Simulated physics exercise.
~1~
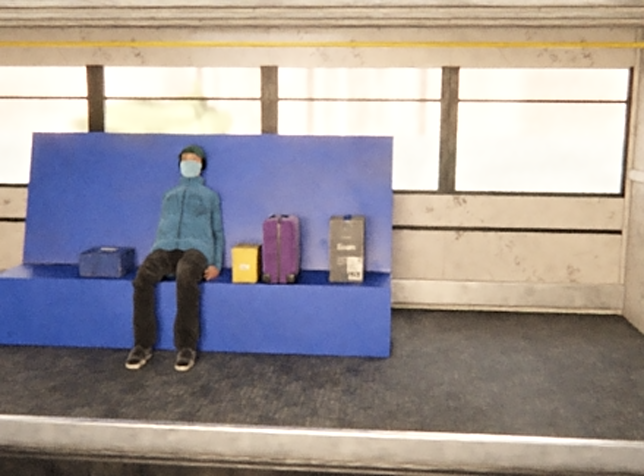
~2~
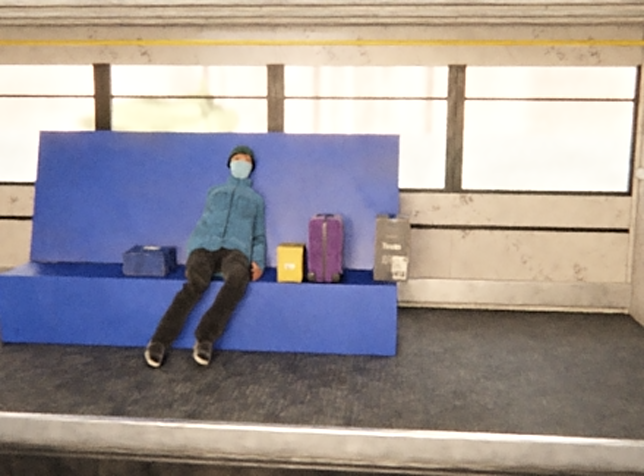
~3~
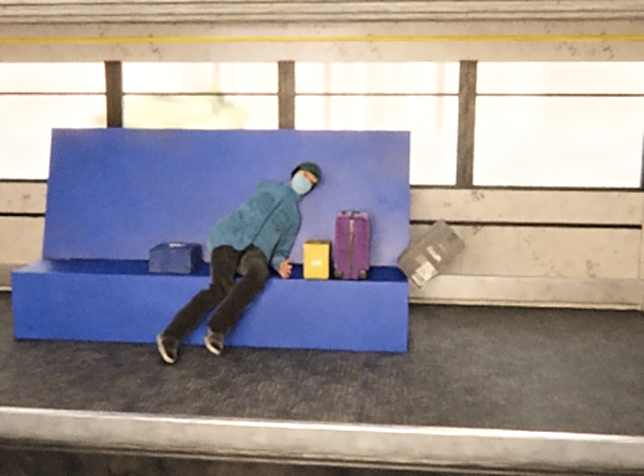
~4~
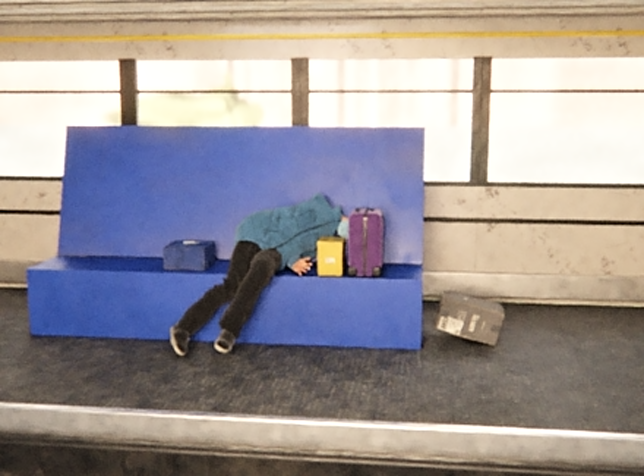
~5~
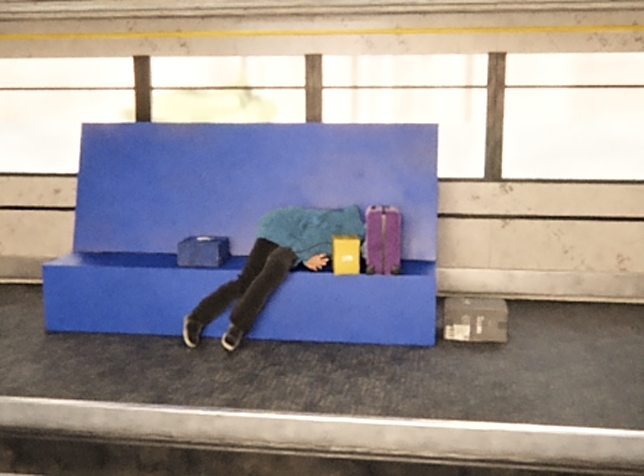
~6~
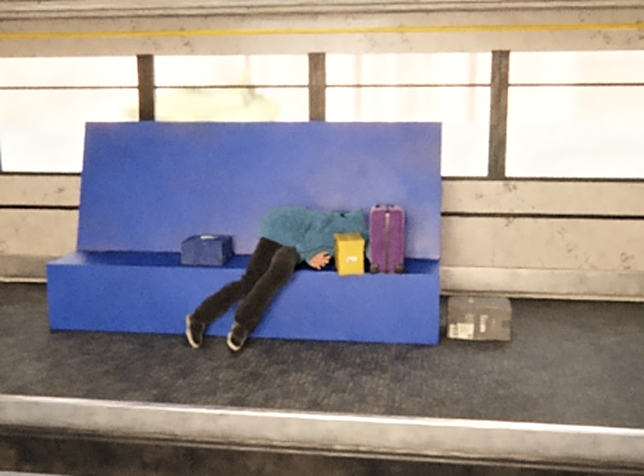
Masked figure on a blue bench slumping sideways toward a purple suitcase as a grey pack tumbles off the right end onto the floor.
